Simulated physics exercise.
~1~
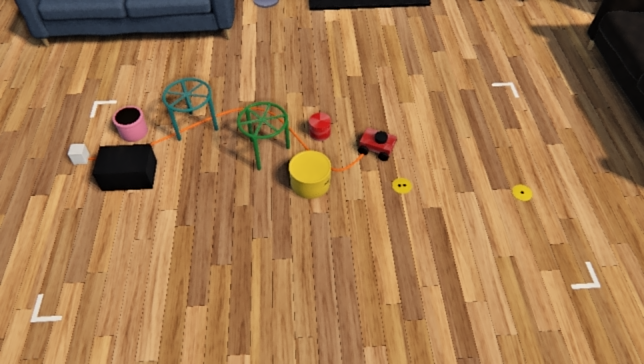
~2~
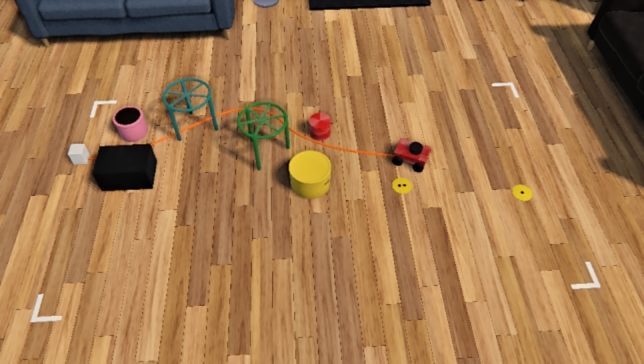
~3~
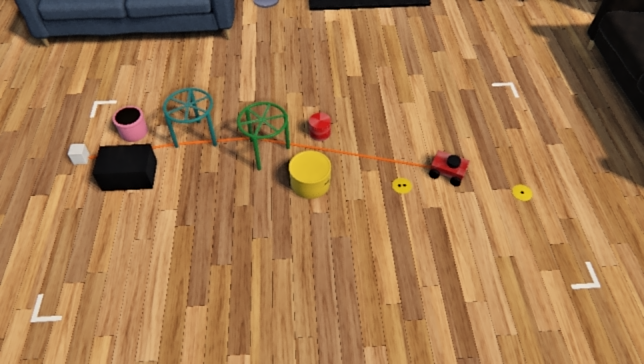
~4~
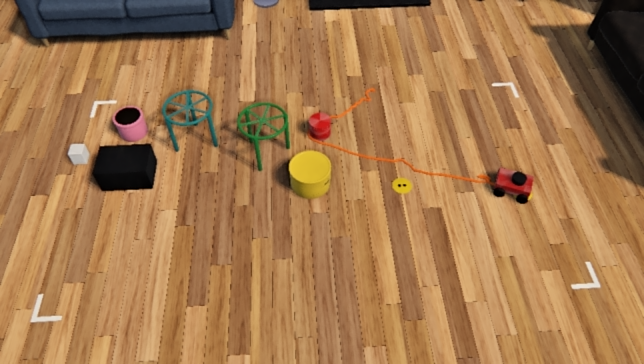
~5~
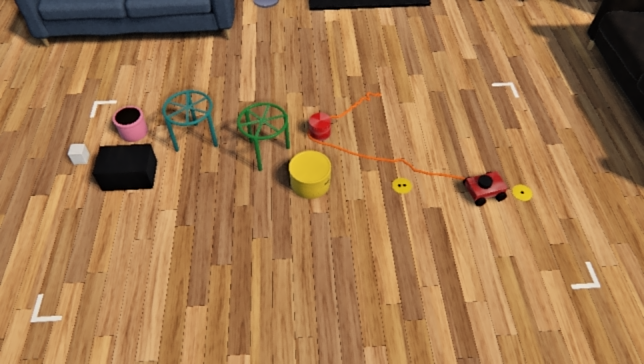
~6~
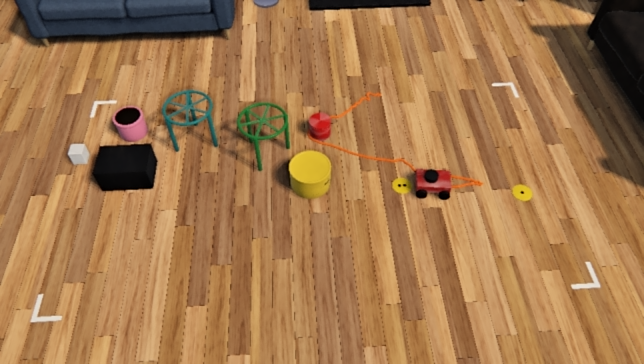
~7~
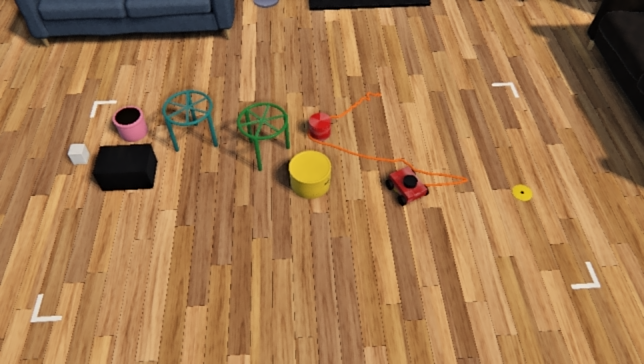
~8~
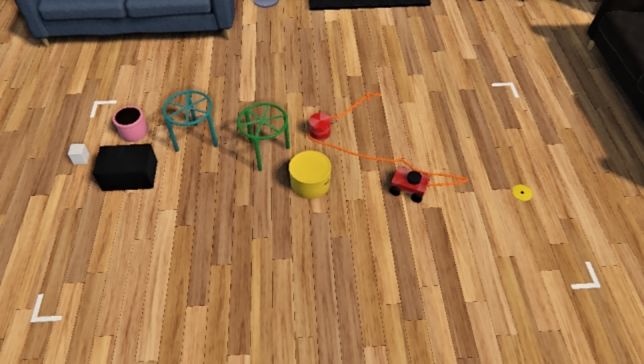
At the start, a small red cart sits on a wooden living-room floor, with a thin orange cord trailing back past a yellow bin, a red tub, two stools, a pink pot and a black crate. The cart rolls right and slightly toward the viewer, passing the nearer yellow mark as the cord straightens and the teal stool shifts a little. The cord then comes free at its left end and lies loose around the red tub, while the cart reaches the farther mark. Next the cart heads back left, leaving a bend in the cord. It finishes over the nearer mark, with the green stool and tub apparently unmoved.
